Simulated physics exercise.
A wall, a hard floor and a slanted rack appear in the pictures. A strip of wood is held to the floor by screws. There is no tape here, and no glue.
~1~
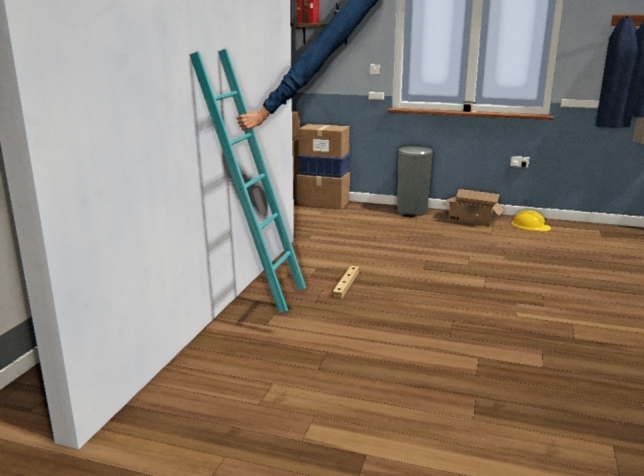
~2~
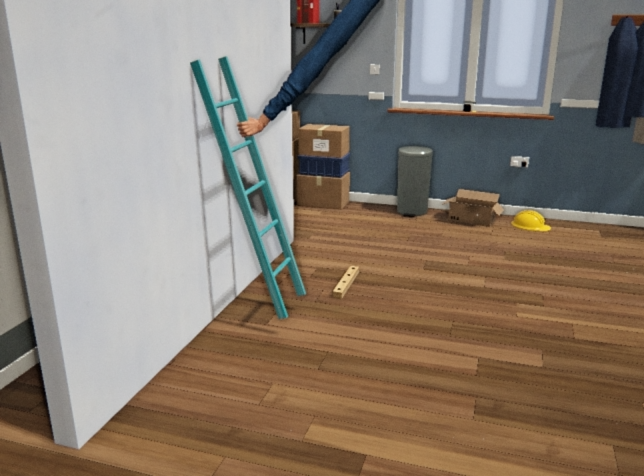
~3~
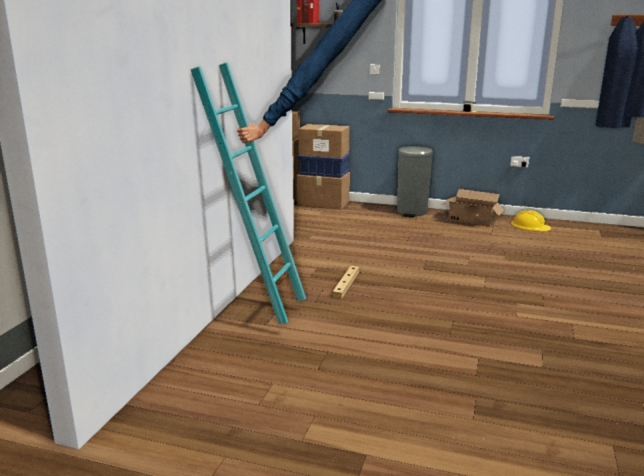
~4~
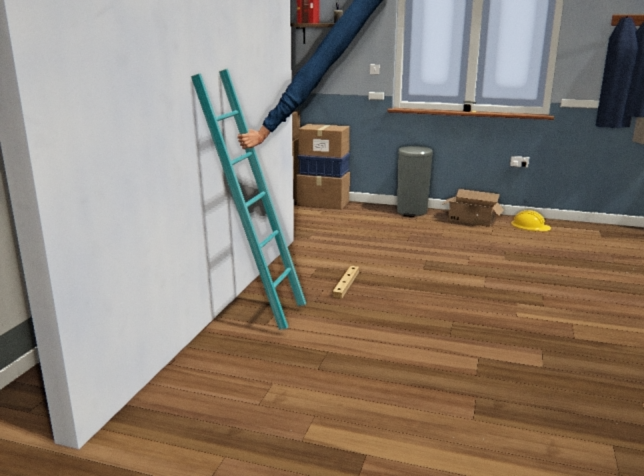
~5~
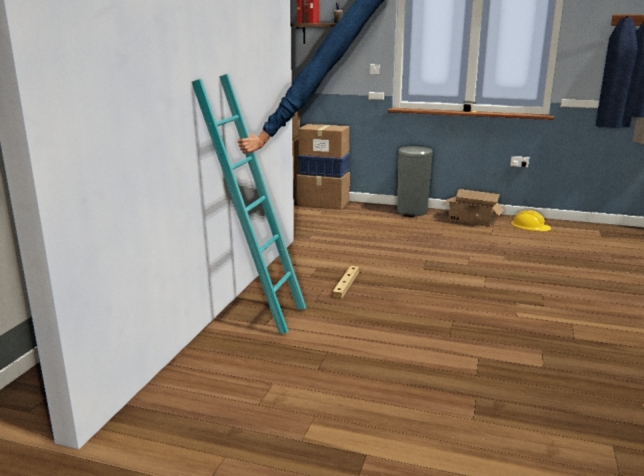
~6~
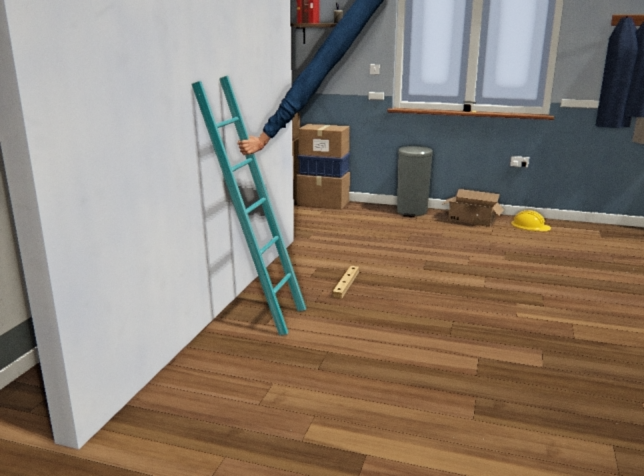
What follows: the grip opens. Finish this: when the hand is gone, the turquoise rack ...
When the hand is gone, the turquoise rack stays propped up.
Then, 0.56 s later than the last frame, turquoise rack at rest near (254, 207).
When it is over, the turquoise rack stays up, near (254, 207).
